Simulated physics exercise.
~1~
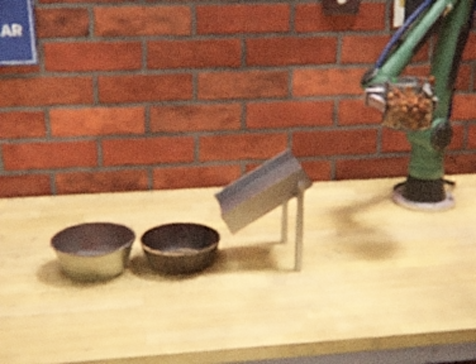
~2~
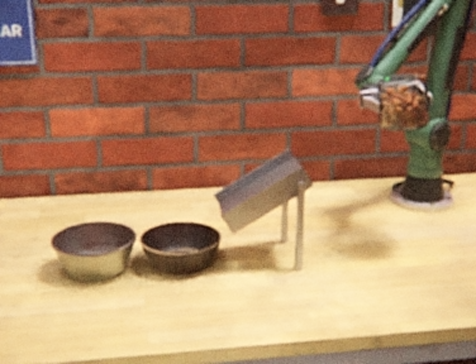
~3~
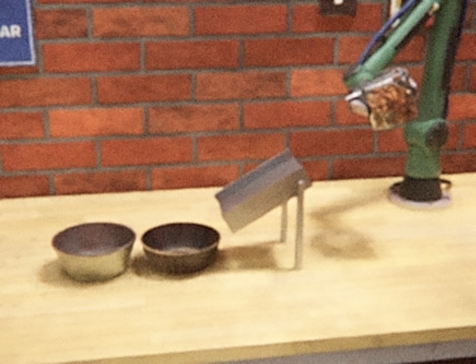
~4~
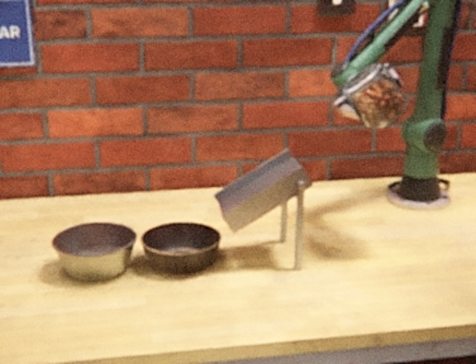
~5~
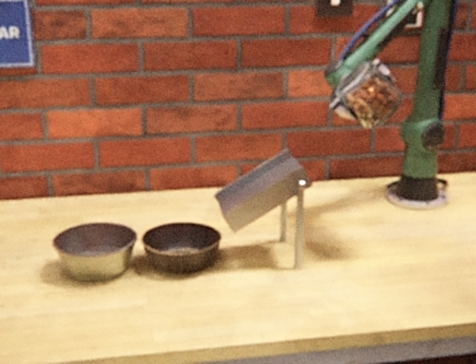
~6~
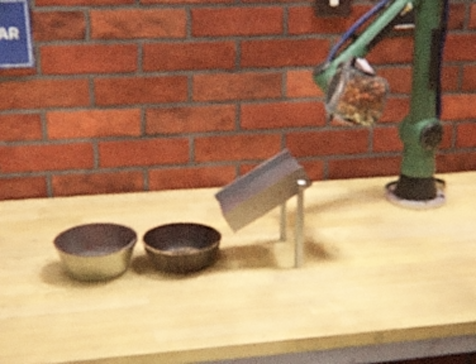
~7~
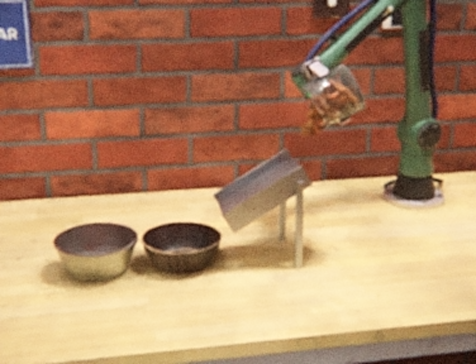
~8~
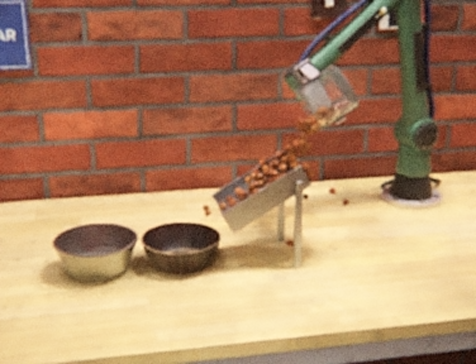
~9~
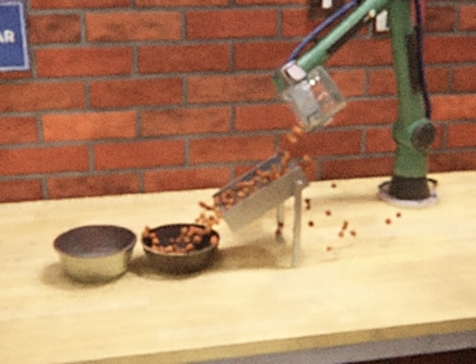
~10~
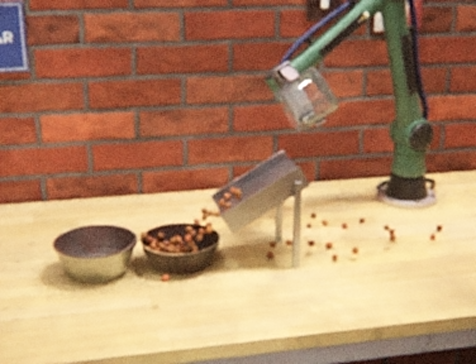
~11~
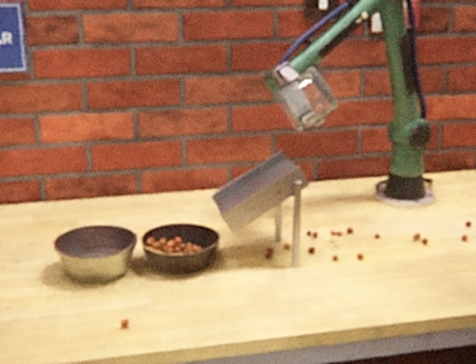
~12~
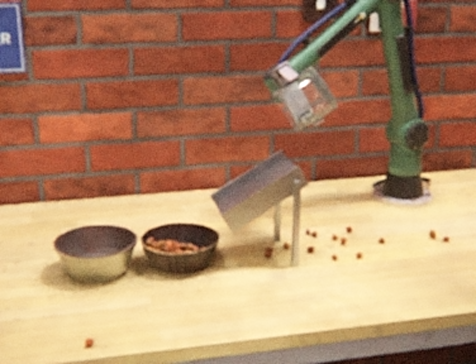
On a wooden table by a brick wall, a green robot arm tips hazelnuts down a chute into a bowl, some scattering.
